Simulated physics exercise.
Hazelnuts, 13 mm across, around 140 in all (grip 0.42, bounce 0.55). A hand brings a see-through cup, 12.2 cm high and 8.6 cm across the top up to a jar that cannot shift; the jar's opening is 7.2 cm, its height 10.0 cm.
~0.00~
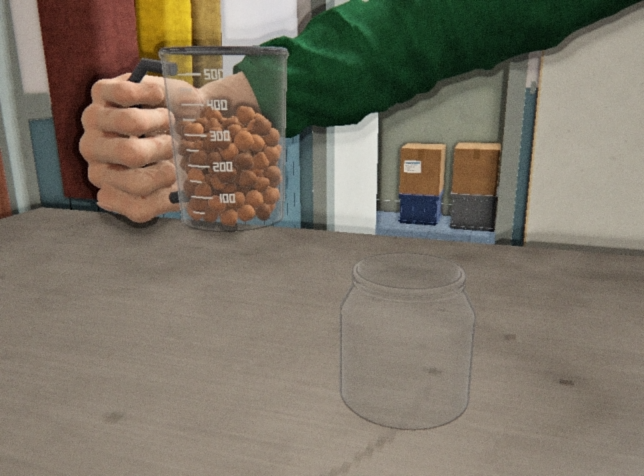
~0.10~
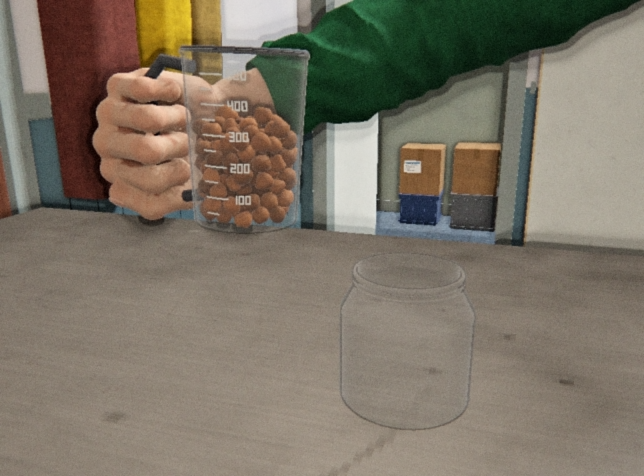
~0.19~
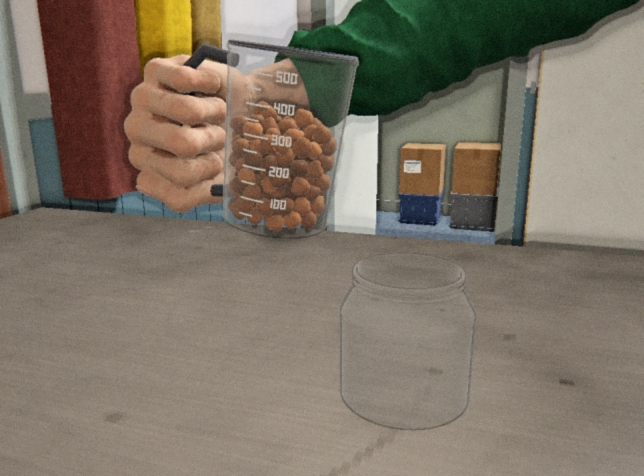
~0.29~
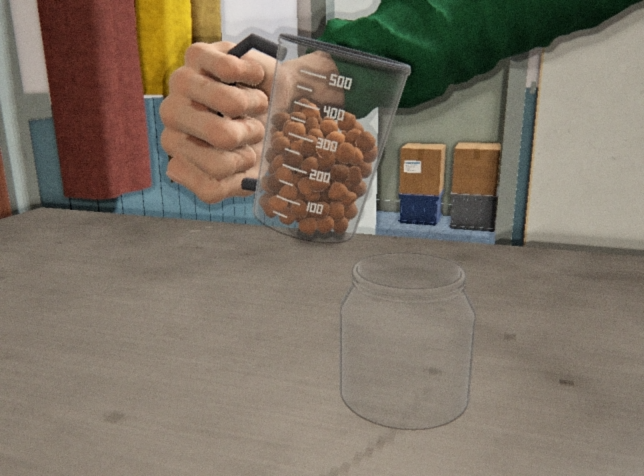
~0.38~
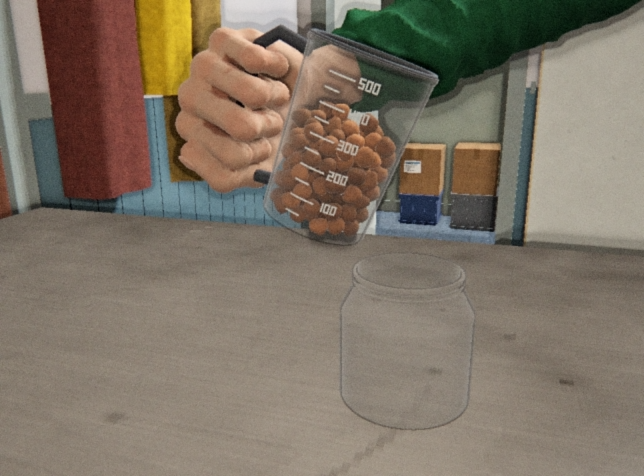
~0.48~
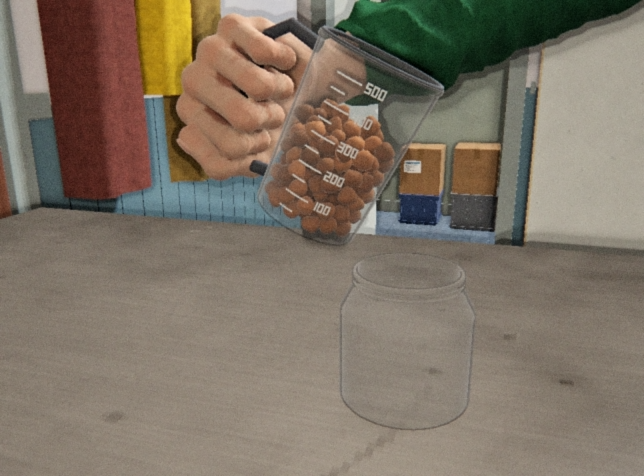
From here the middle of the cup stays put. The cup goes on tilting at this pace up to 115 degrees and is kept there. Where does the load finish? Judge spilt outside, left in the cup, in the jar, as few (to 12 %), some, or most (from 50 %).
Spilt outside: A fair share; left in the cup: Very few; in the jar: The larger part.
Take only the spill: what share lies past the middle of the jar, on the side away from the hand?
Roughly 100 per cent.
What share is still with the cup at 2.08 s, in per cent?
Roughly 30 per cent.
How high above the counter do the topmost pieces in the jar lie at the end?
About 6.0 cm.
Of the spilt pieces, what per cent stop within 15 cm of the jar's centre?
Some 40 per cent.
Then, at 1.13 s, tilt 68 degrees; the cup holds 100 %, the jar 0 %.
Then, at 1.57 s, tilt 96 degrees; the cup holds 100 %, the jar 0 %.
After 2.08 s, tilt 115 degrees; the cup holds 30 %, the jar 40 %.
By 3.1 s all is still; spilt 25 %, still above 0 %, jar 75 %.
